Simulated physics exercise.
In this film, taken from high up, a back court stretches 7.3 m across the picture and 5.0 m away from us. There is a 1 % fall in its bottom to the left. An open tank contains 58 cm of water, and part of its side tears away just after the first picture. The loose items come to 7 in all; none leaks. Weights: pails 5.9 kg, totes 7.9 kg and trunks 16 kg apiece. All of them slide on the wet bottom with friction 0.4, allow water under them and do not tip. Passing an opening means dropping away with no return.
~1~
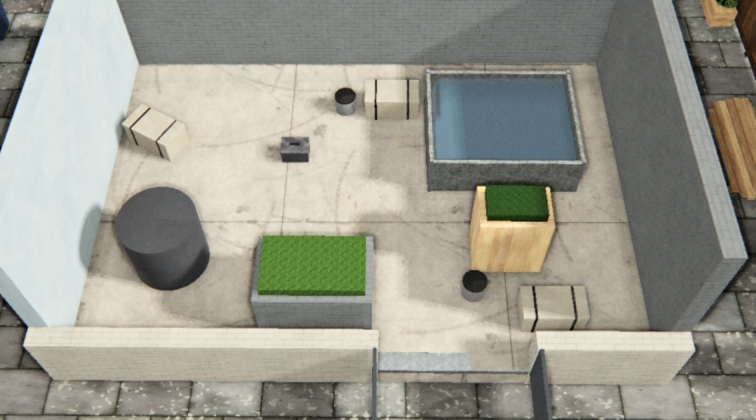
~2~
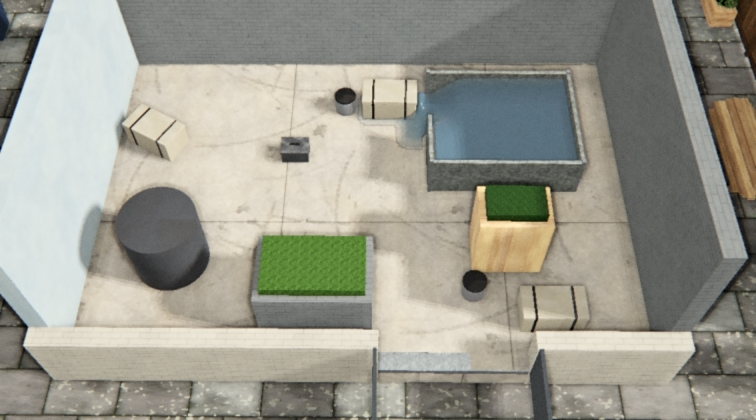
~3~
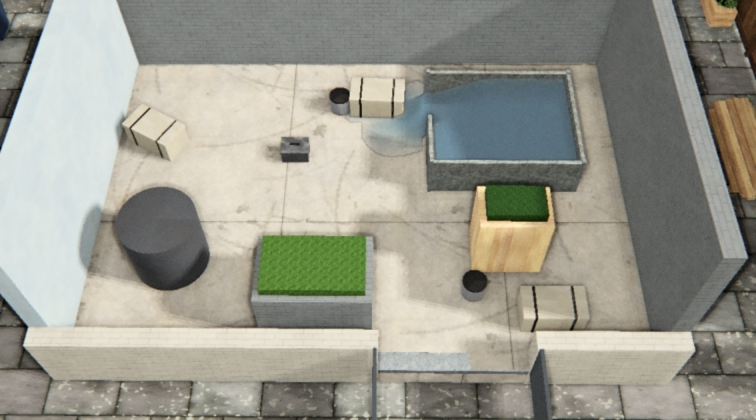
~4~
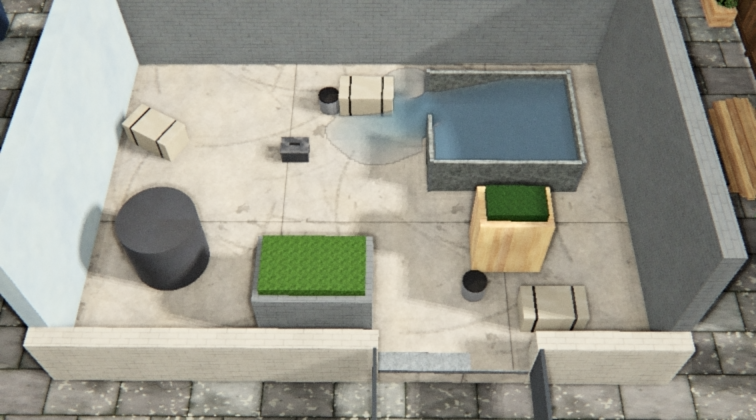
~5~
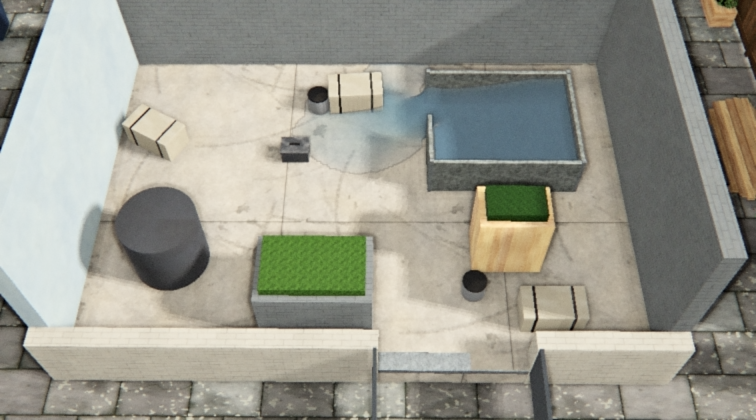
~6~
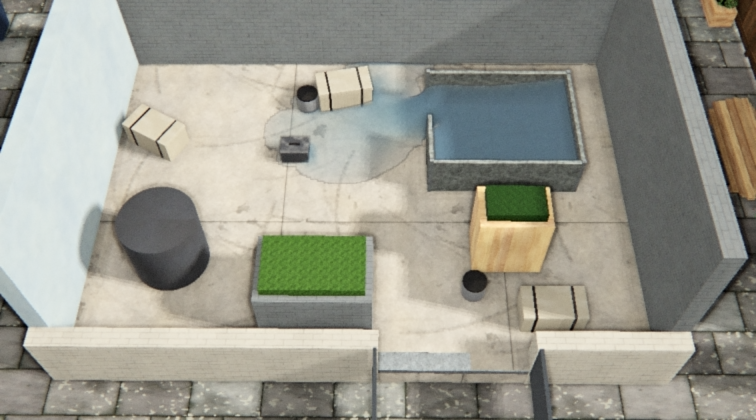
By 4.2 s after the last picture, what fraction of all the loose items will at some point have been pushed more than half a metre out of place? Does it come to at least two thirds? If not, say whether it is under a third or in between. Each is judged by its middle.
No, between one and two thirds.
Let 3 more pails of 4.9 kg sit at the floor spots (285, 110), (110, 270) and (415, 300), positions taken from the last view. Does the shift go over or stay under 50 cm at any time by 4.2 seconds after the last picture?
Order as listed: Beyond half a metre / beyond half a metre / inside half a metre.
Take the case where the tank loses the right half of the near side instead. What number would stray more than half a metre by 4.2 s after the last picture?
That gives 2 of them.
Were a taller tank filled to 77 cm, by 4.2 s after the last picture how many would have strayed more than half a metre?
Count: 4.
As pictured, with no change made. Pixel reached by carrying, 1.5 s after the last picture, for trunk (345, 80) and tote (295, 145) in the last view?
Around (190, 58) and (171, 178).
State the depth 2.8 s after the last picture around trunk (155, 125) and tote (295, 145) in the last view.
Depth approx. 16 cm / 10 cm.
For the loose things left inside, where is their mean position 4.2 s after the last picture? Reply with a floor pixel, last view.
They average out to somewhere around (259, 251).
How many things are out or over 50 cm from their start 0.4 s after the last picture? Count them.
By my reckoning, 2.
Then, 0.4 s after the last picture 2 of 7 are over 50 cm from their spots; 0 afloat.
Then, 1.5 s after the last picture 3 of 7 are over 50 cm from their spots; 1 afloat.
Then, 2.8 s after the last picture 4 of 7 are over 50 cm from their spots; 4 afloat.
Then, 4.2 s after the last picture 4 of 7 are over 50 cm from their spots, and 4 have been at some point; 4 afloat.
